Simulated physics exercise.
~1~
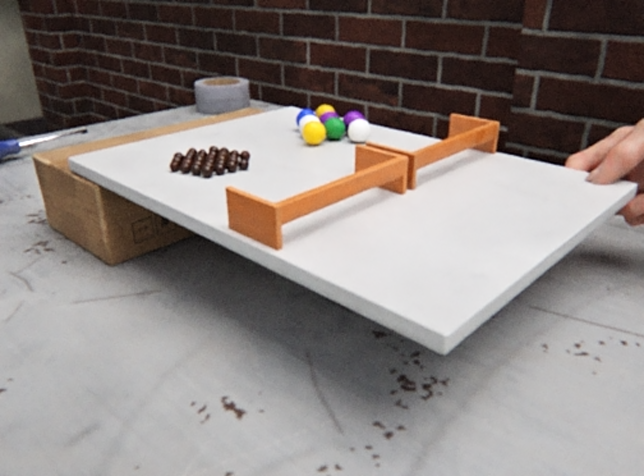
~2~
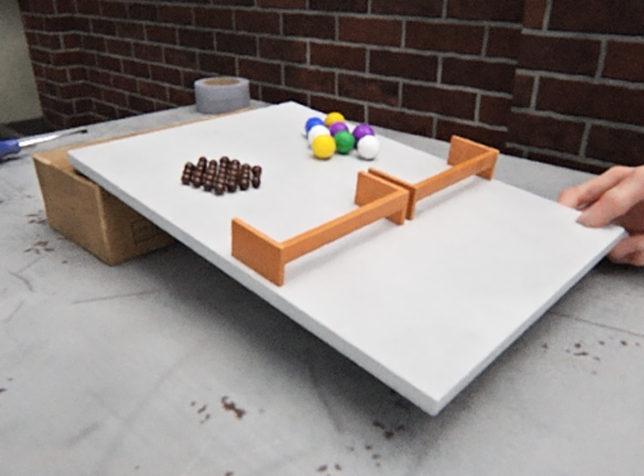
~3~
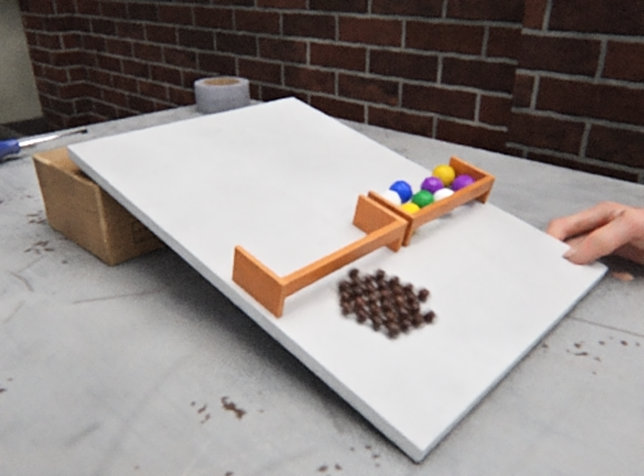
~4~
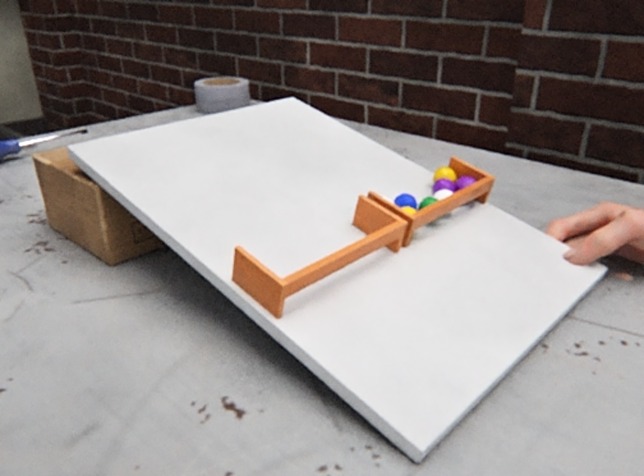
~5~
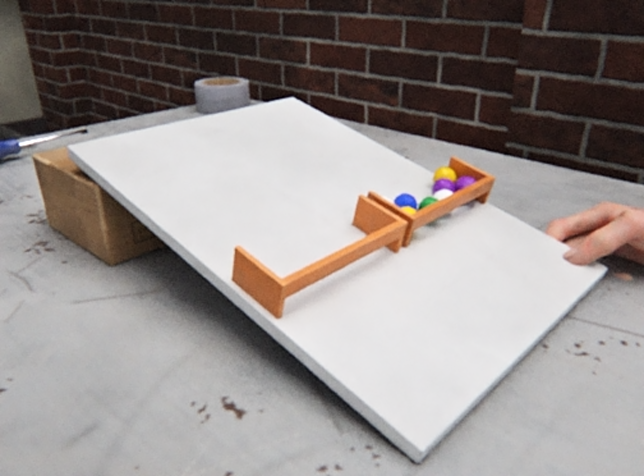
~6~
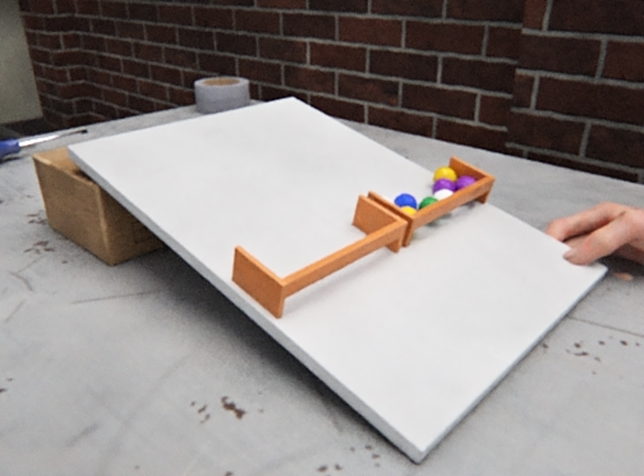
On a scuffed grey table before a brick wall, a white board rests with one end on a cardboard box while a hand holds the opposite corner. Small dark brown beads sit near the front edge and colourful balls sit behind them, each group facing an orange barrier. The hand lowers the free end, and both groups begin moving down the slope. The beads pass under the front barrier and spread beyond it, while the balls bunch up against the back one. Finally the beads are gone from view, and the balls stay gathered behind their barrier on the tilted board.
